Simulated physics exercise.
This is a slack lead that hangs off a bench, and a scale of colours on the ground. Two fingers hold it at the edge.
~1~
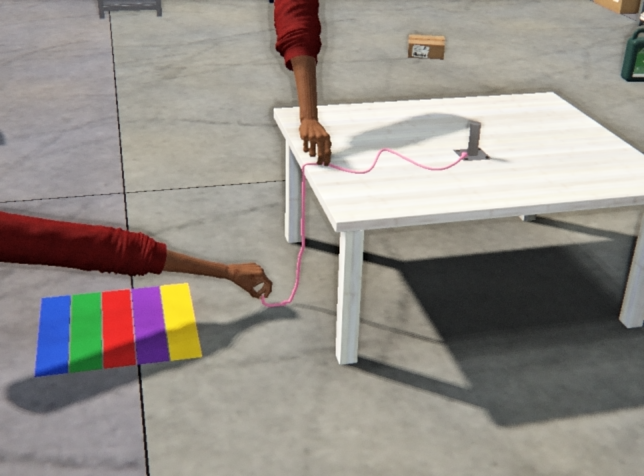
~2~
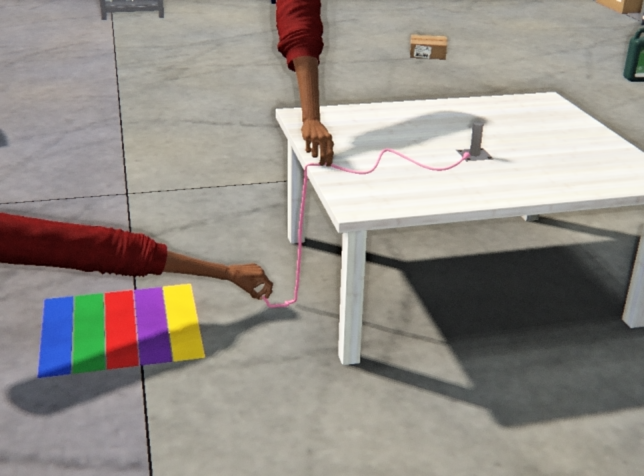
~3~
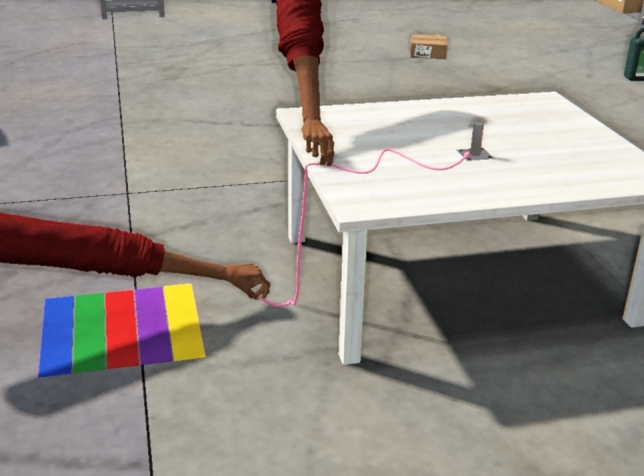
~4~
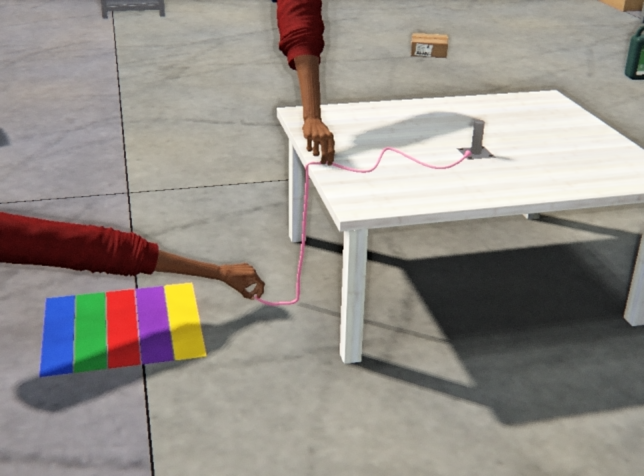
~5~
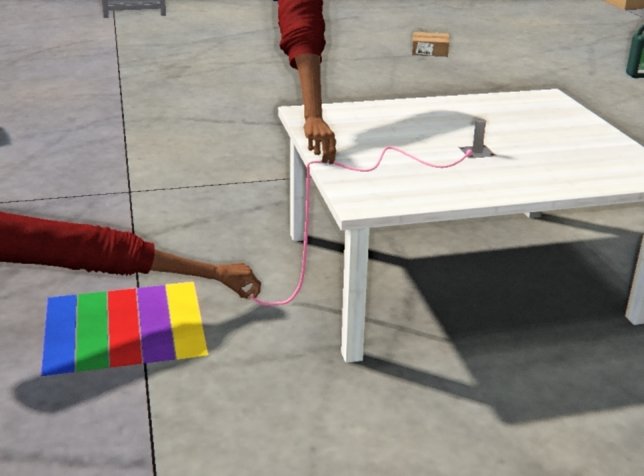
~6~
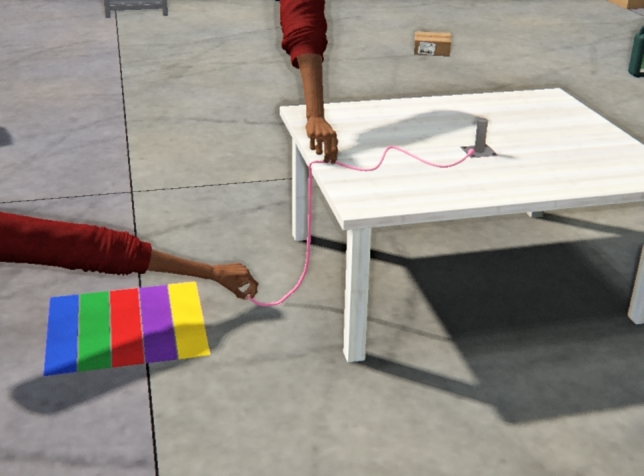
A hand pulls the end of a slack pink cord slightly left below a table.
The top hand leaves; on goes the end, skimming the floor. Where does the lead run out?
Over blue.
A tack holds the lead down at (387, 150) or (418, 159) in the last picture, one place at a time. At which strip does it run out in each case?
Try by try: Red; green.
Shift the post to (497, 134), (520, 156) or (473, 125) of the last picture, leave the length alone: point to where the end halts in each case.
About (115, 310), (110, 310) and (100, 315).
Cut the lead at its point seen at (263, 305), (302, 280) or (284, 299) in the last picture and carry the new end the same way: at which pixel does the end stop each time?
The places are (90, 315), (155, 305) and (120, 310).
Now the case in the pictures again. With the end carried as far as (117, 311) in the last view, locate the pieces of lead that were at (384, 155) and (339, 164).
About (336, 163), and the other about (291, 212).
Soon after, end near (116, 311); over red.
Then, end near (84, 315); over green.
At full stretch, end near (65, 317); over blue. The end stops over the blue strip.
